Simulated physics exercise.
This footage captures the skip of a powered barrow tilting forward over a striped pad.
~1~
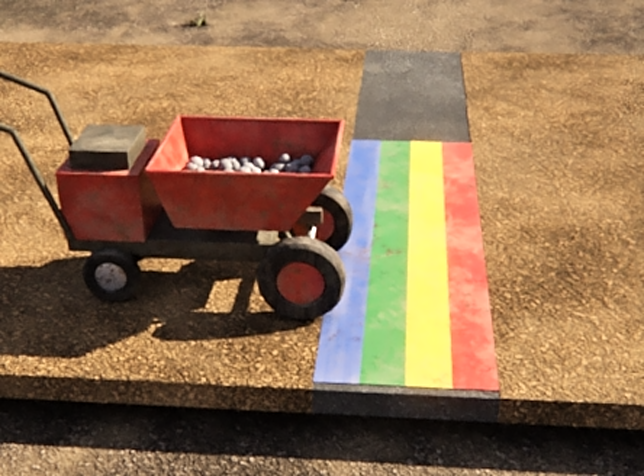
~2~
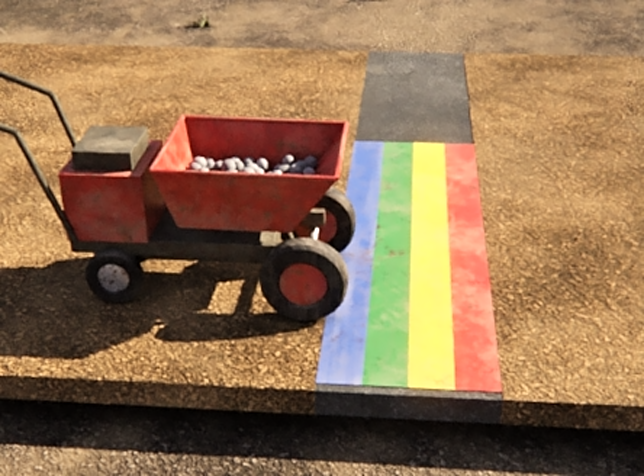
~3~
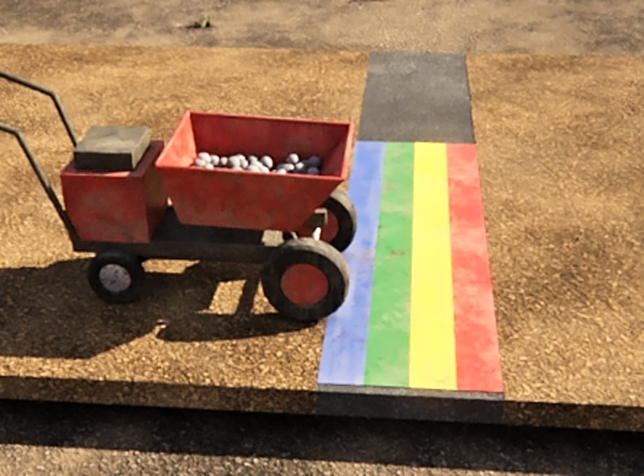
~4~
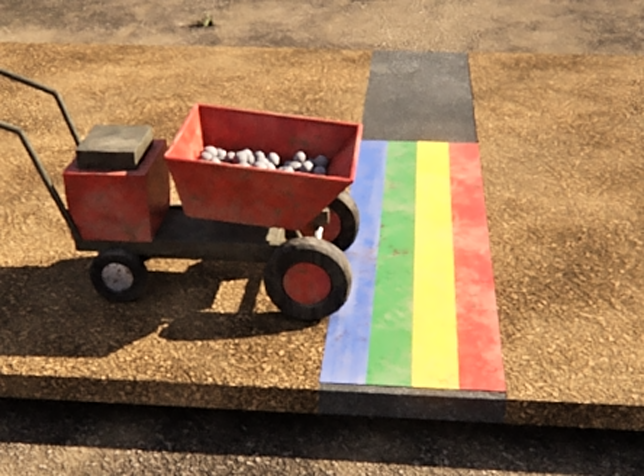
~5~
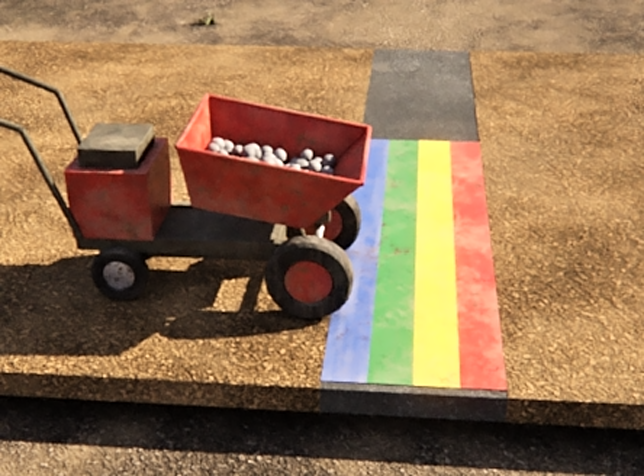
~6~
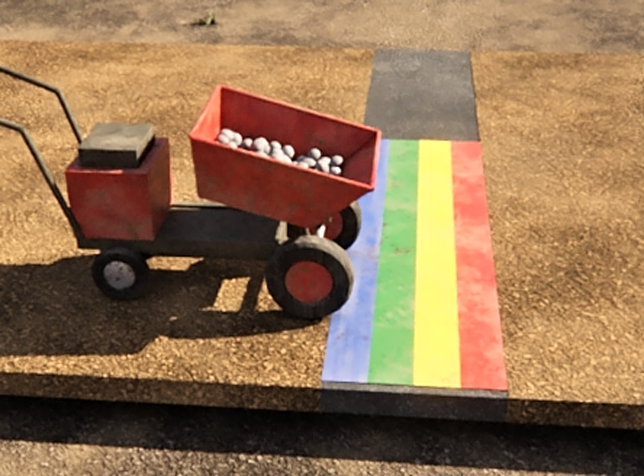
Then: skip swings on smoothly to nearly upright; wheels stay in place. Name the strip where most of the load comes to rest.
Red.
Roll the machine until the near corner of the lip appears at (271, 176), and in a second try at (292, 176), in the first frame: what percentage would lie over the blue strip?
About 0 per cent first, about 0 per cent second.
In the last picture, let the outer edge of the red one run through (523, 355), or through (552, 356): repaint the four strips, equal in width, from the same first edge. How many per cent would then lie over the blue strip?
Roughly 0 % and 0 %.
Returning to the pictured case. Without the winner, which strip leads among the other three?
Following the top strip comes the strip in yellow.
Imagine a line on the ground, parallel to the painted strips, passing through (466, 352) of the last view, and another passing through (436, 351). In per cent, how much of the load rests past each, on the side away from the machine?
Result, first then second: 70 %, 90 %.
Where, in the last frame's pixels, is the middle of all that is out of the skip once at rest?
Near (485, 284), more or less.
Soon, skip tipped steeply; all in the skip.
A while on, skip tipped right over; most in the skip; a small part over the yellow strip; a stray few over the red strip.
Towards the end, skip tipped right over; a small part in the skip; about a quarter over the yellow strip; about a third over the red strip; about a third off the paint.
Finally, skip tipped right over; none over the blue strip; none over the green strip; about a quarter over the yellow strip; about a third over the red strip; about a third off the paint.
